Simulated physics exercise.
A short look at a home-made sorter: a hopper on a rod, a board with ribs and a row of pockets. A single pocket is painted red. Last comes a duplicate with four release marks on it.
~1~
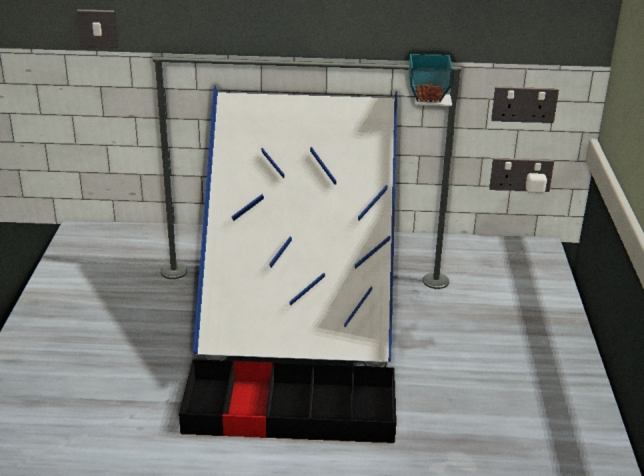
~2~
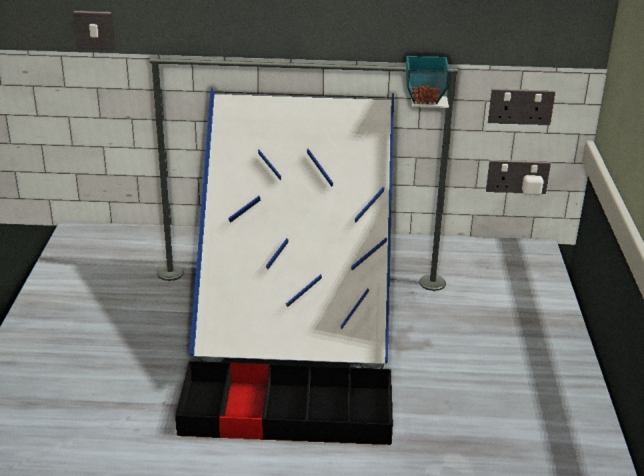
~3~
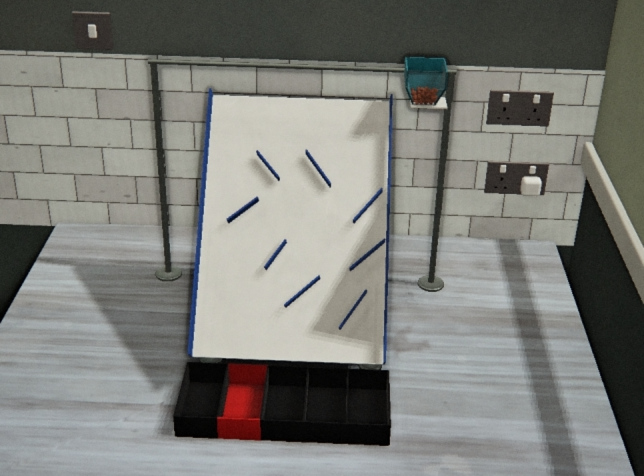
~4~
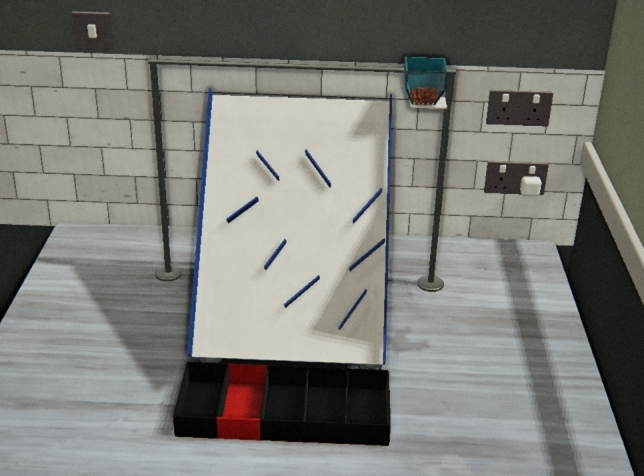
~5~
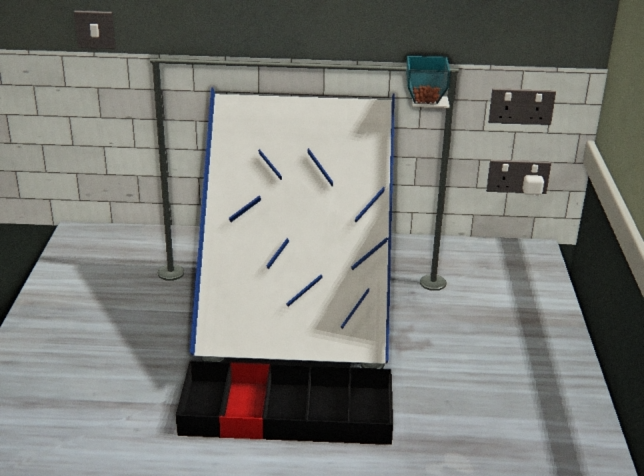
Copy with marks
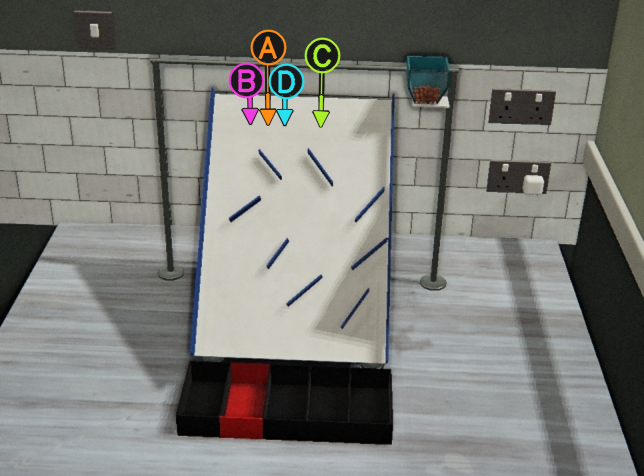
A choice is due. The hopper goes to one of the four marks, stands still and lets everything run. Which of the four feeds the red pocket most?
Mark D does it best.
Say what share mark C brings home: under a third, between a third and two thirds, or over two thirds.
It is under a third.
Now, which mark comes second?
A it is.
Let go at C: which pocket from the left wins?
The fourth.
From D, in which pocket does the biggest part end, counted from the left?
The second from the left.
On the marked copy, mark A meets the board at (268, 119); mark B meets the board at (250, 118); mark C meets the board at (320, 120); mark D meets the board at (284, 119).
With A, about half in the red pocket, about half in other pockets.
With B, about a quarter in the red pocket, most in other pockets.
With C, a small part in the red pocket, most in other pockets.
With D, most in the red pocket, about a quarter in other pockets.
